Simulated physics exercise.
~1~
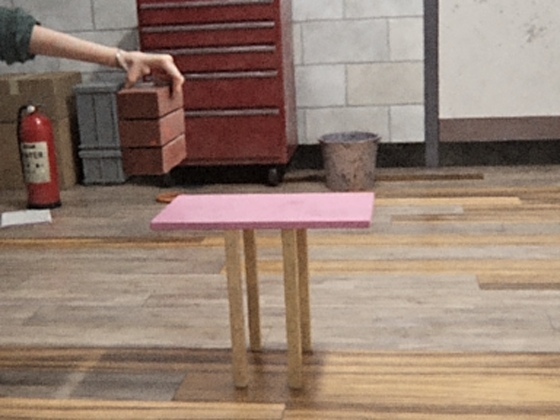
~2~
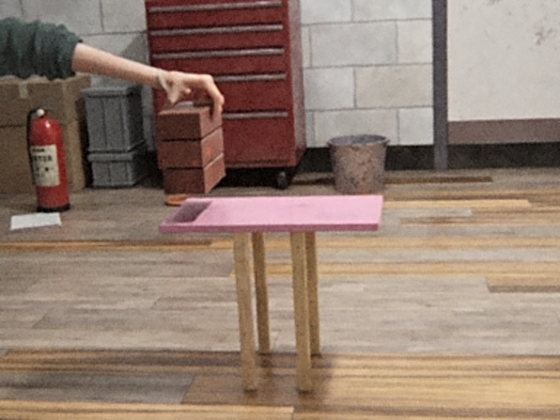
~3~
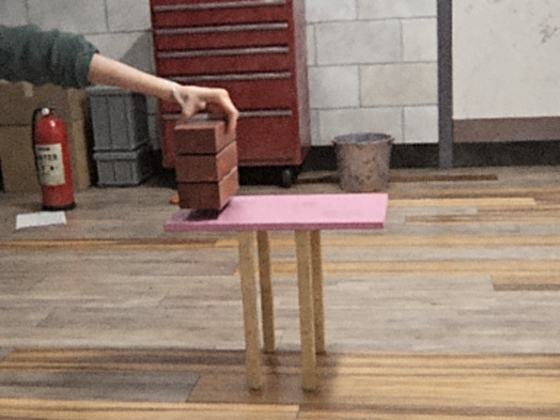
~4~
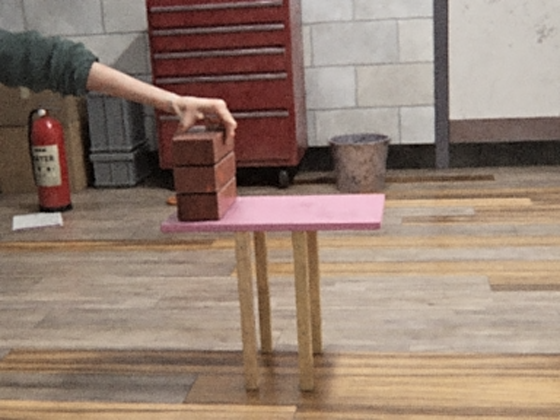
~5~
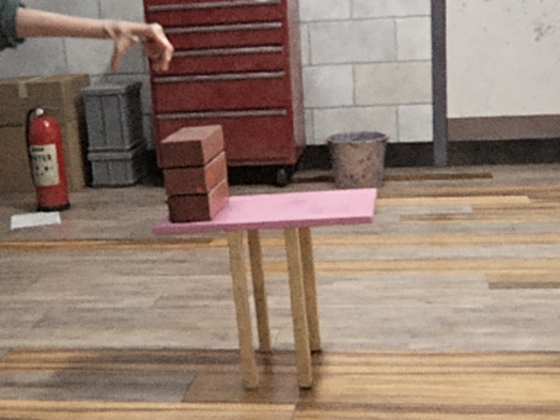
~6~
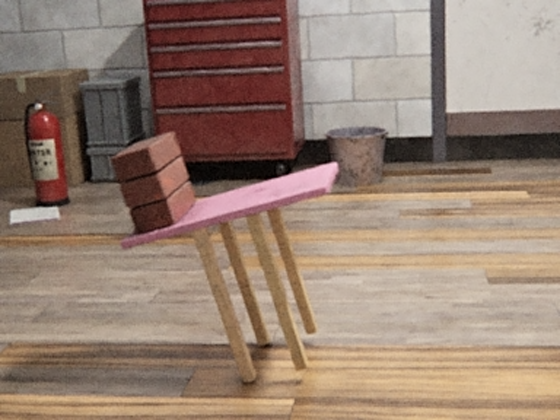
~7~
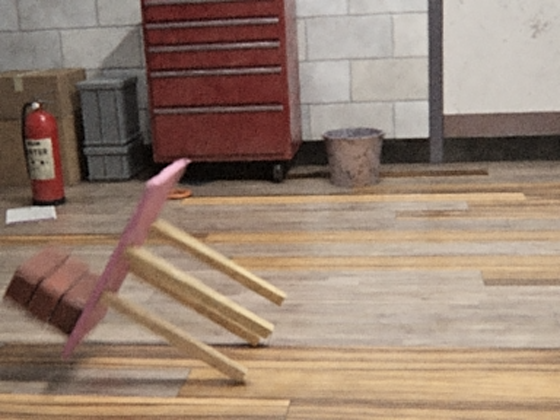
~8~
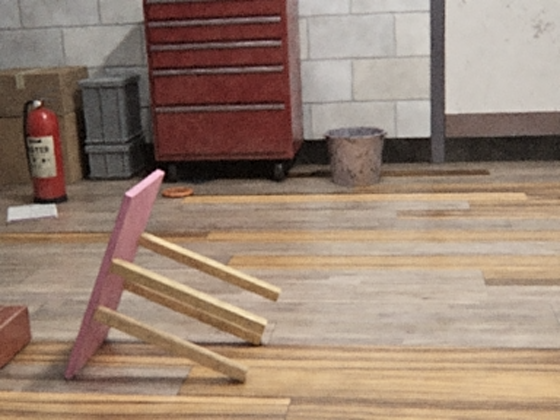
Small pink table tipping over to the left after a hand sets stacked red bricks on its left end and lets go.
